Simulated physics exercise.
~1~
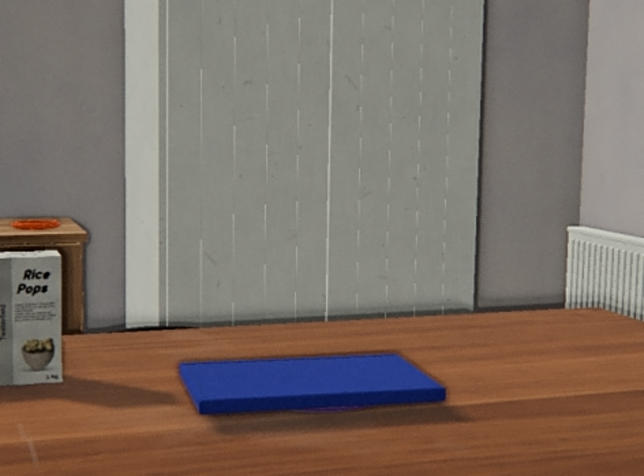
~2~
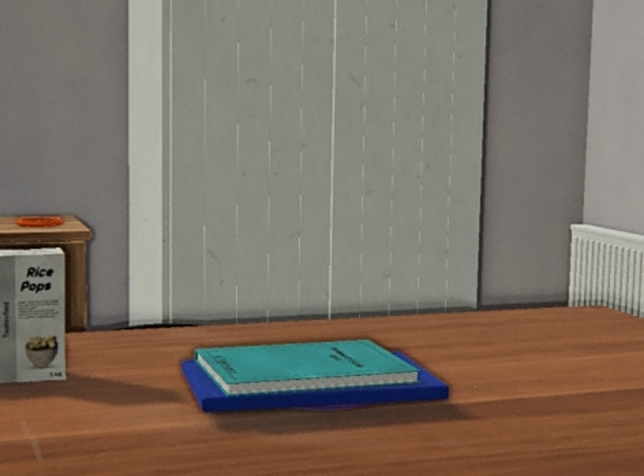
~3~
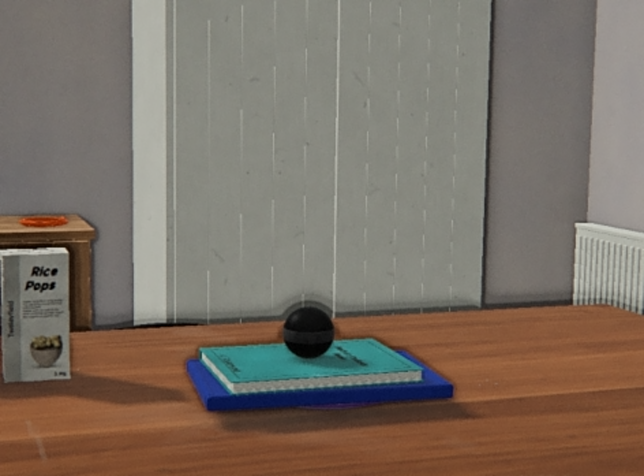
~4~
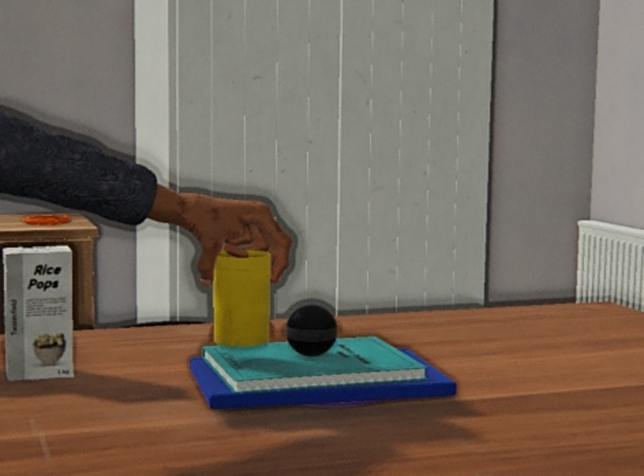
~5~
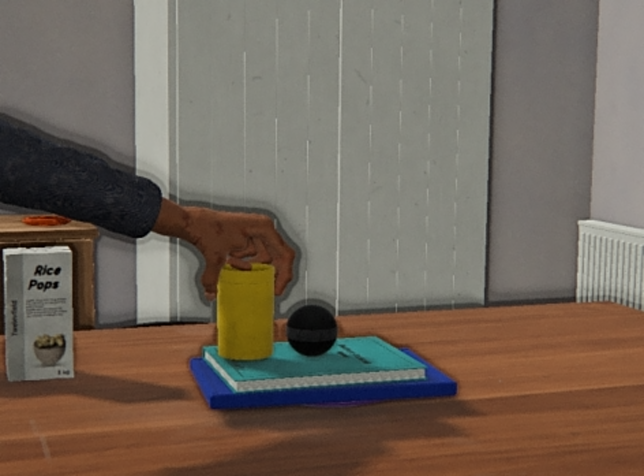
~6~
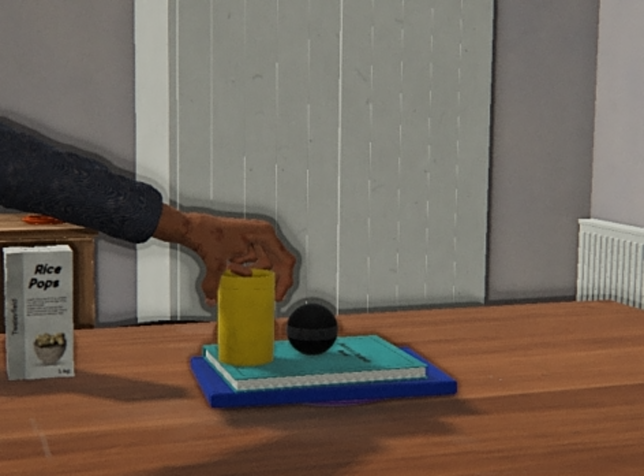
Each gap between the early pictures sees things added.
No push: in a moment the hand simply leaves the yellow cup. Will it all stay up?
Nothing topples.
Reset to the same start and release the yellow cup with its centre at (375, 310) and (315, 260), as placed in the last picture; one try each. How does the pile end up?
The pile remains stable in the first case, then in the second case it tips over.
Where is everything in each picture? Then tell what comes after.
In the first picture, the last thing is not in view yet.
In the second picture, the last thing is not in view yet; turquoise book (304, 366).
In the third picture, the last thing is not in view yet.
The fourth picture shows still above its spot; yellow cup (242, 298); black ball (312, 331).
The fifth picture shows still above its spot; yellow cup (246, 310); turquoise book (312, 363).
The sixth picture shows set down, still held; yellow cup (246, 317).
Then, 0.90 s past the last view, nothing moves.
Then, 2.00 s past the last view, yellow cup resting near (246, 318).
Finally, all 7 still in place. Final places as the last picture's camera would see them, yellow cup near (246, 318). The pile holds.
